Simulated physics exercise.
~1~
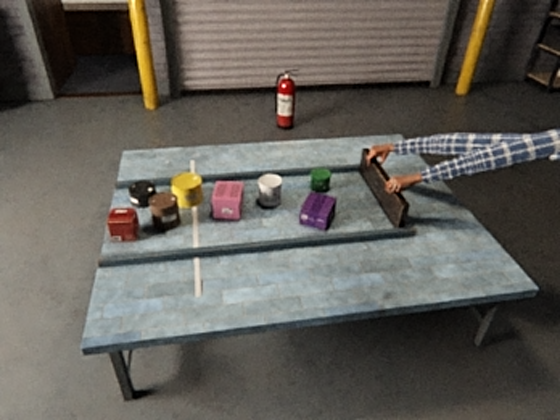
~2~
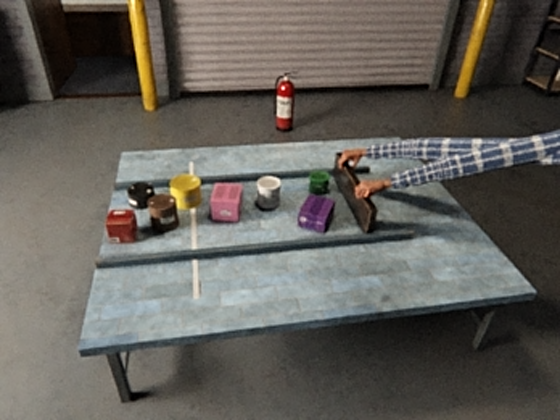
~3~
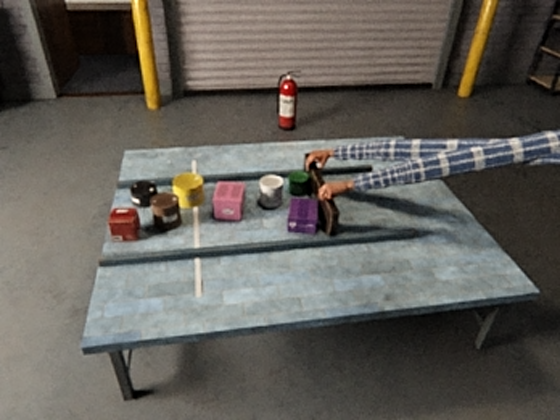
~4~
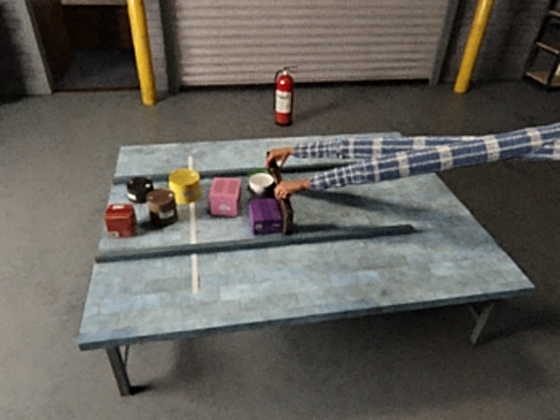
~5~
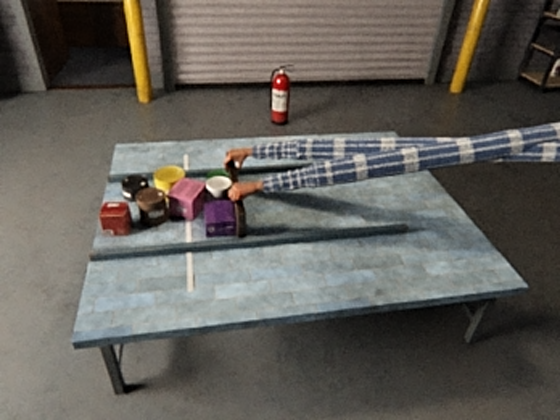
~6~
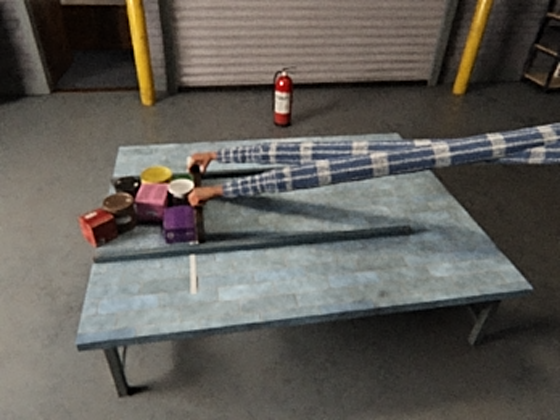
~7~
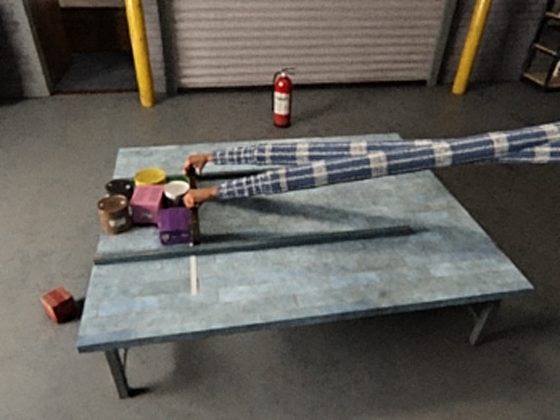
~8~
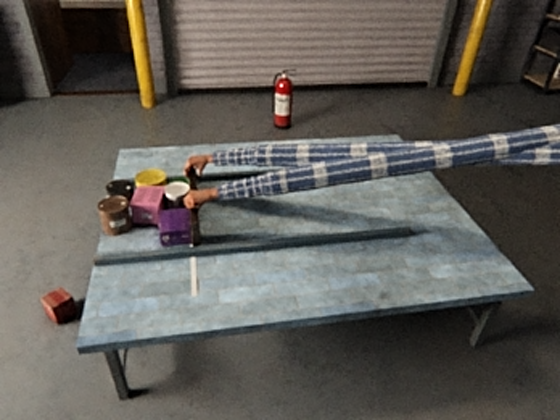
On a low blue-grey table in a garage, two hands in checked sleeves pushed an upright plank leftward between two strips, bunching colourful boxes and tubs together until the red box dropped off the left edge onto the floor and the rest stayed on.
